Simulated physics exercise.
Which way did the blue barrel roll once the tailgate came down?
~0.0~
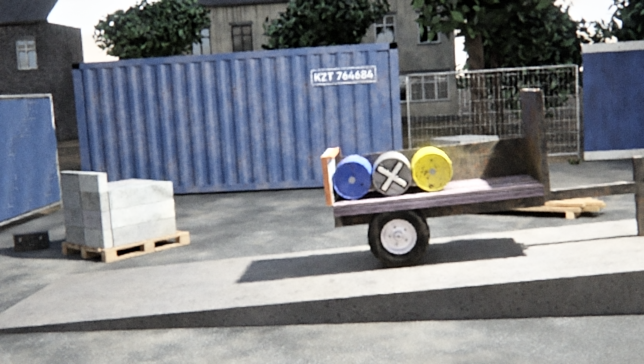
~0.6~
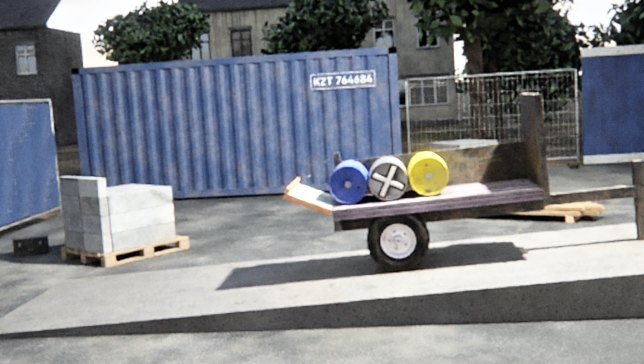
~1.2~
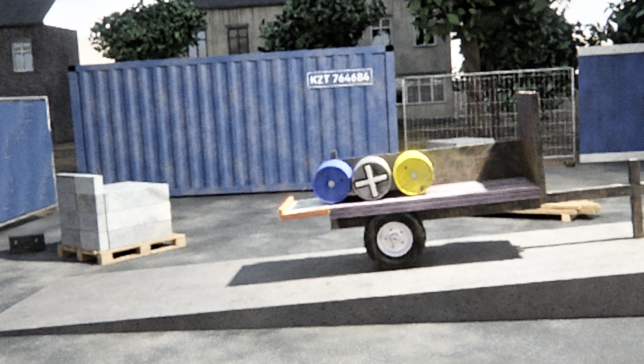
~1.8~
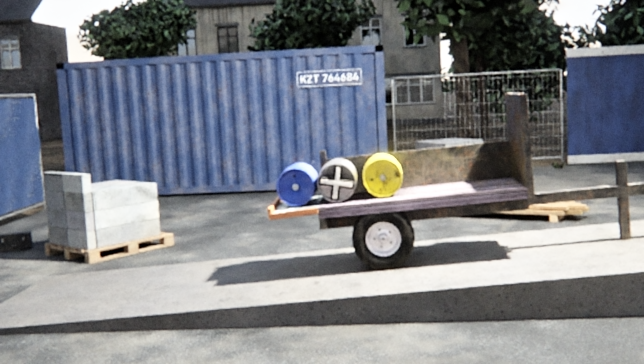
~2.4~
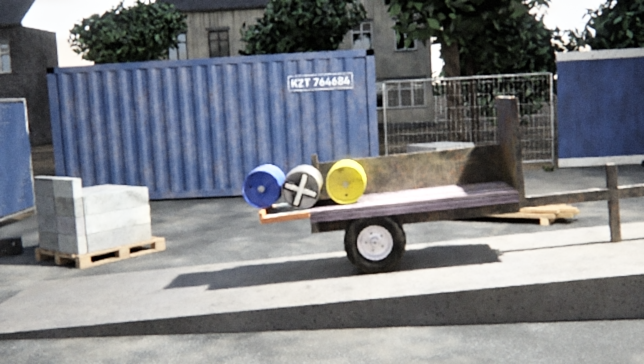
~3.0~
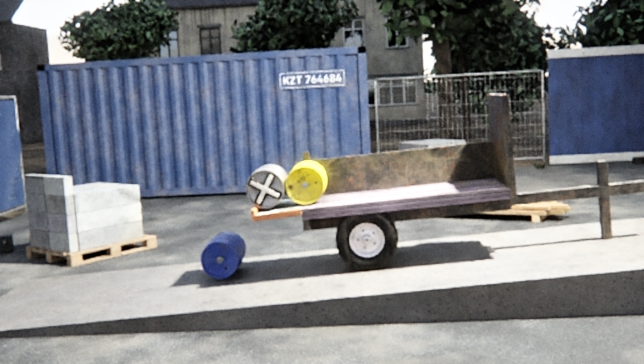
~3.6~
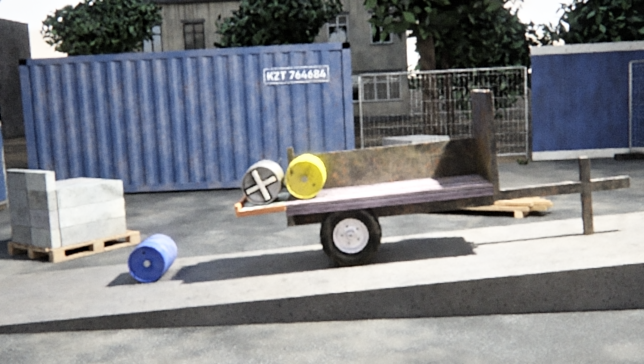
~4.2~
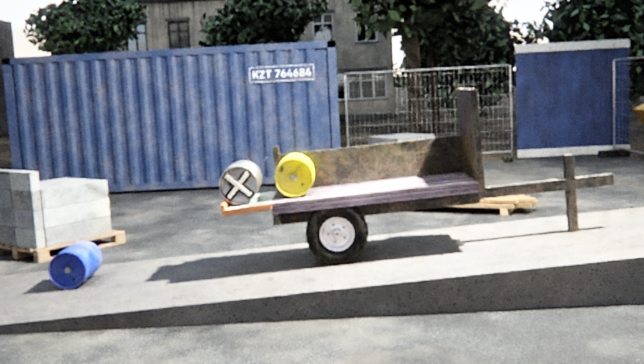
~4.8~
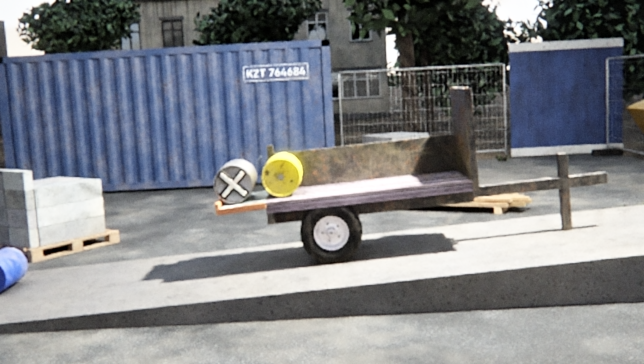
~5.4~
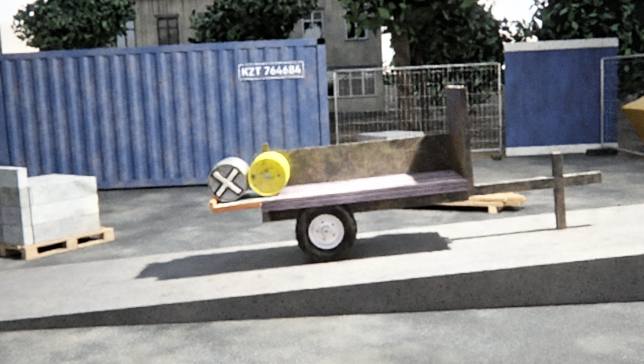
The blue barrel rolled to the left, going over the lowered tailgate and on along the ground.
